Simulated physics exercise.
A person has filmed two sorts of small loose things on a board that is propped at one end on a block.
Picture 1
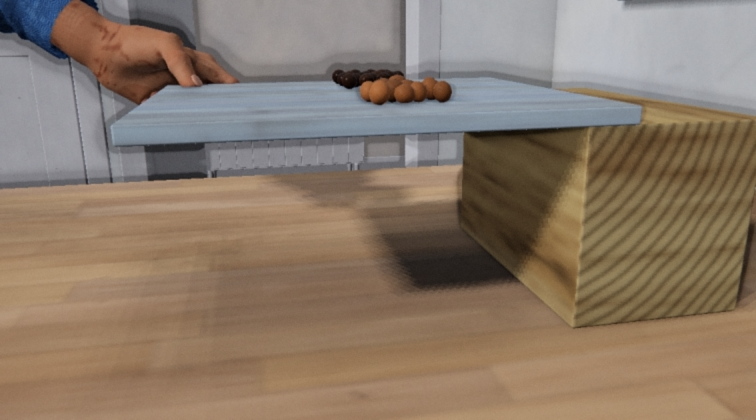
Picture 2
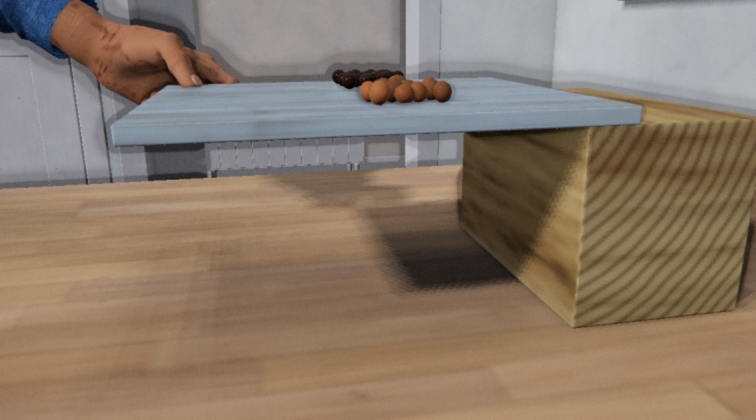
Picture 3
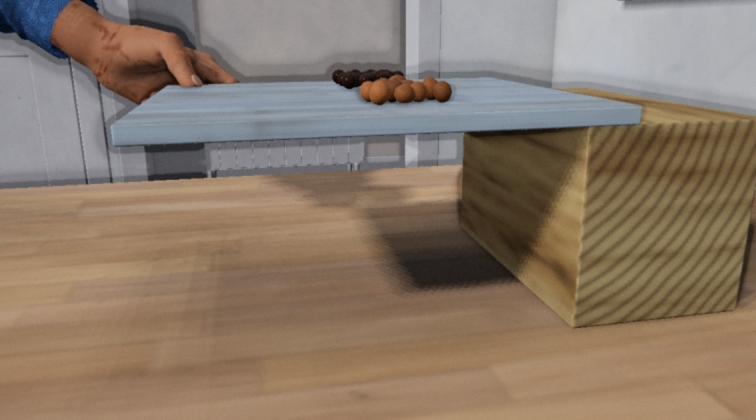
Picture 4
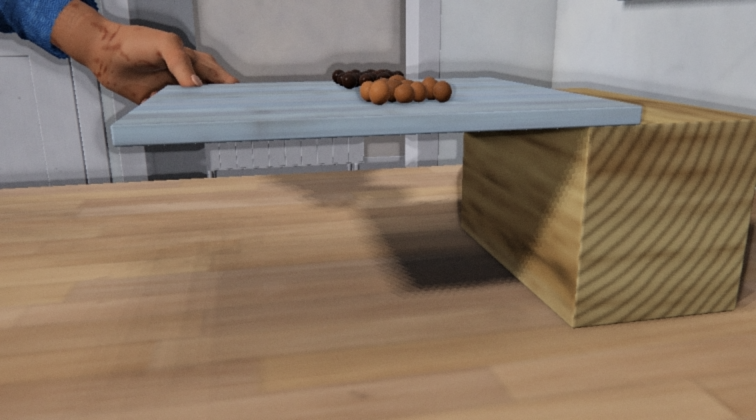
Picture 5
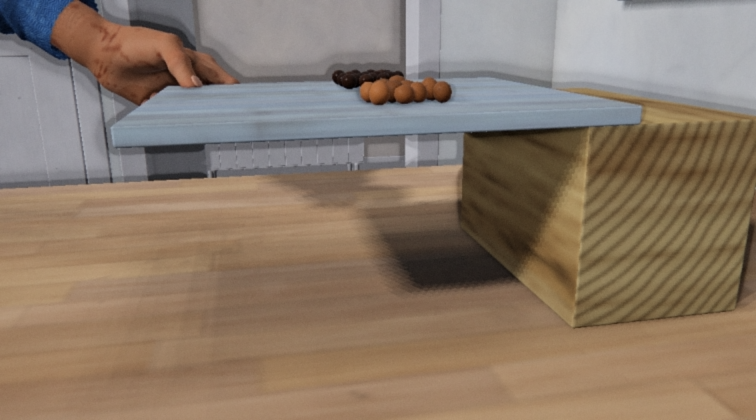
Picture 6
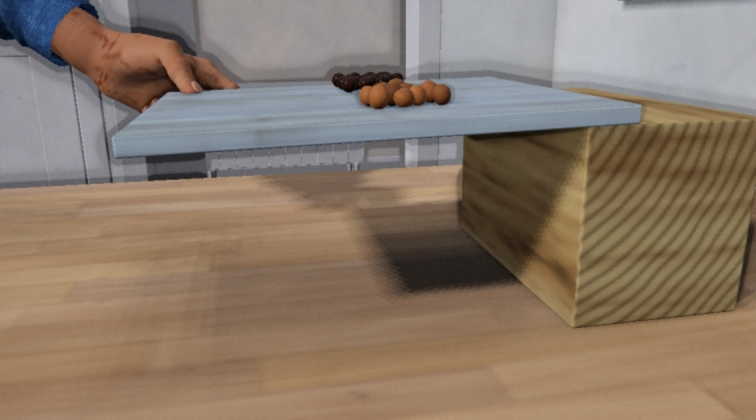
A hand holding a pale blue board level beside a wooden block, then lowering its left end very slightly, small balls staying still.
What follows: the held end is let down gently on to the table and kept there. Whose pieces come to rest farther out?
The more distant one.
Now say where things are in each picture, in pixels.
Held end of the board near (135, 133), level; block near (580, 185), tall, over half the board's length; near portion near (394, 91), a few hazelnuts; far portion near (377, 78), a few chocolate balls, in the first picture.
Held end of the board near (135, 133), level; far portion near (377, 78), in the second picture.
Held end of the board near (135, 133), level; near portion near (394, 91), in the third picture.
Held end of the board near (135, 133), level; far portion near (377, 78), in the fourth picture.
Held end of the board near (135, 134), level; near portion near (394, 92), in the fifth picture.
Held end of the board near (136, 144), down by 1°; block near (580, 185); near portion near (393, 95), not moving; far portion near (377, 81), not moving, in the sixth picture.
Then, 0.58 s on from there, board sloping at 18°; near portion the whole lot still on the board; far portion the whole lot still on the board.
Then, 1.09 s on from there, board resting at 30°; near portion mostly less than half a board's length out; far portion mostly up to a board's length out.
Then, 1.53 s on from there, board resting at 30°; near portion mostly less than half a board's length out; far portion mostly one to two board lengths out.
In the end, board resting at 30°; near portion mostly less than half a board's length out; far portion mostly one to two board lengths out, near a quarter gone off the table; the far portion has gone farther.
